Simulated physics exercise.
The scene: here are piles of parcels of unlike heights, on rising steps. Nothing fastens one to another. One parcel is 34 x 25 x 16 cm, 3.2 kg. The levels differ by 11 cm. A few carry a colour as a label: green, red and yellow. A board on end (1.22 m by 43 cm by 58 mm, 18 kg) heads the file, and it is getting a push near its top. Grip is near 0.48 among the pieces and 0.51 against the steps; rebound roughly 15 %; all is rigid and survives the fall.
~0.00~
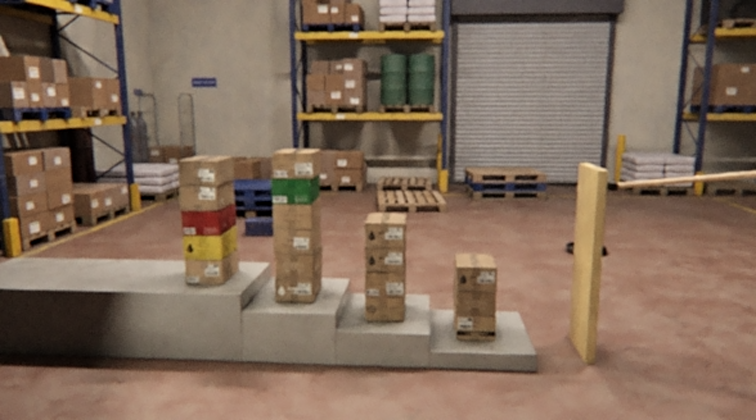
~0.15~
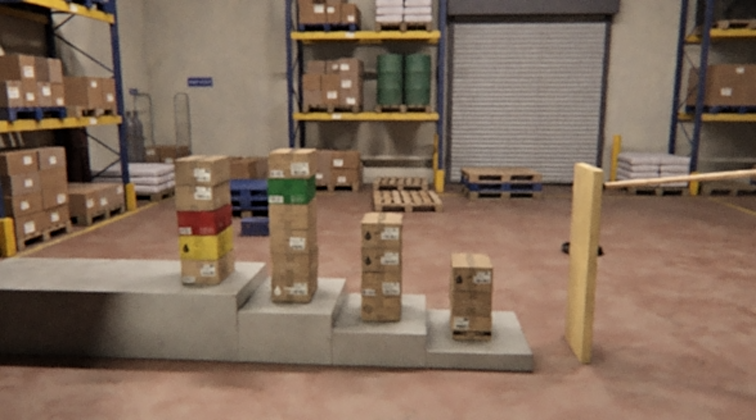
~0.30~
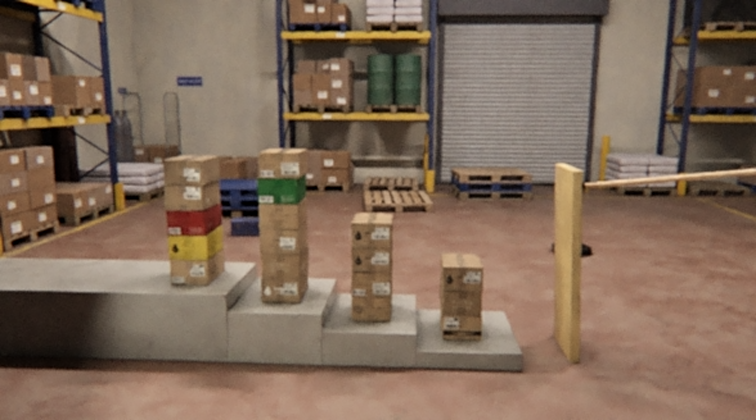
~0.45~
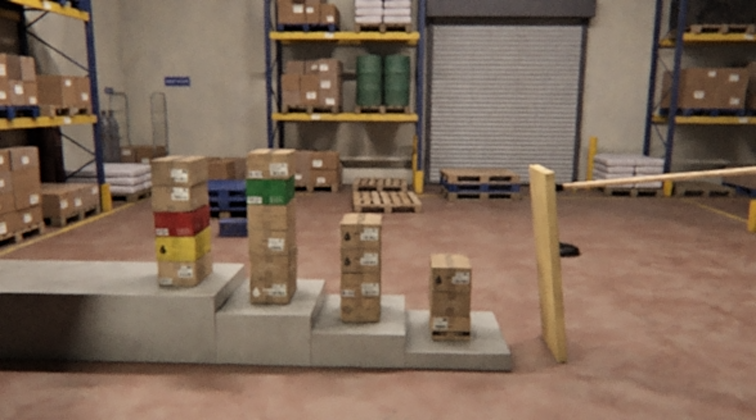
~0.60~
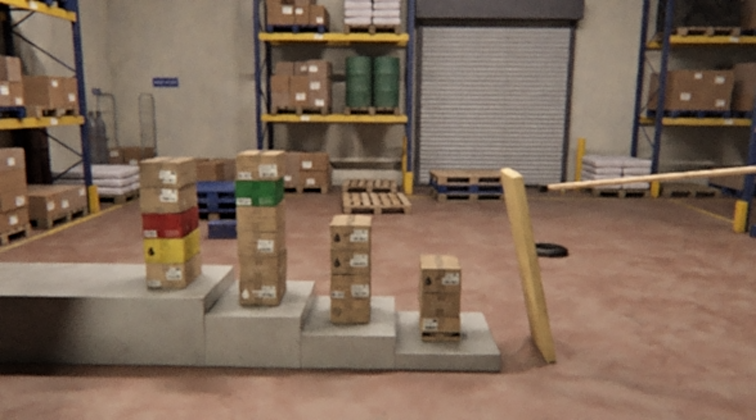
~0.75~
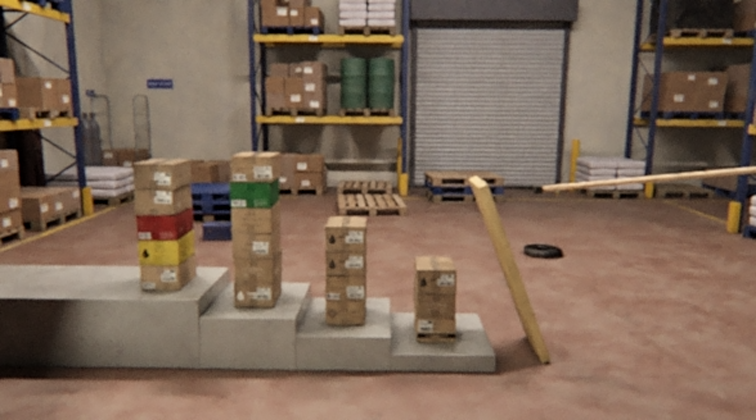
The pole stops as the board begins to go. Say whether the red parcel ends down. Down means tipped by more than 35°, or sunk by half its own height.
The red parcel stays up.
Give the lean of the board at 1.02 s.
About 45°.
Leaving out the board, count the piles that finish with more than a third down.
0 in all.
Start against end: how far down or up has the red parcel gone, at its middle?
It ends some 0 cm lower.
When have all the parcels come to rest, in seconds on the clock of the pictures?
Around 1.5 s.
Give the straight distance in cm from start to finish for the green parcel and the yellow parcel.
About: Green 0, yellow 0.
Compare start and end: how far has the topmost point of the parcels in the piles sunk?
About 0 cm.
After 0.88 s, board 33° from upright; none of the 18 parcels down; red parcel unmoved.
After 1.02 s, board 43° from upright; none of the 18 parcels down, 2 disturbed; red parcel unmoved.
At rest (1.6 s), board 46° from upright; none of the 18 parcels down, 2 disturbed; red parcel unmoved; yellow parcel unmoved; green parcel unmoved. As the last picture would show them, middles, red parcel near (166, 223), yellow parcel near (168, 247).
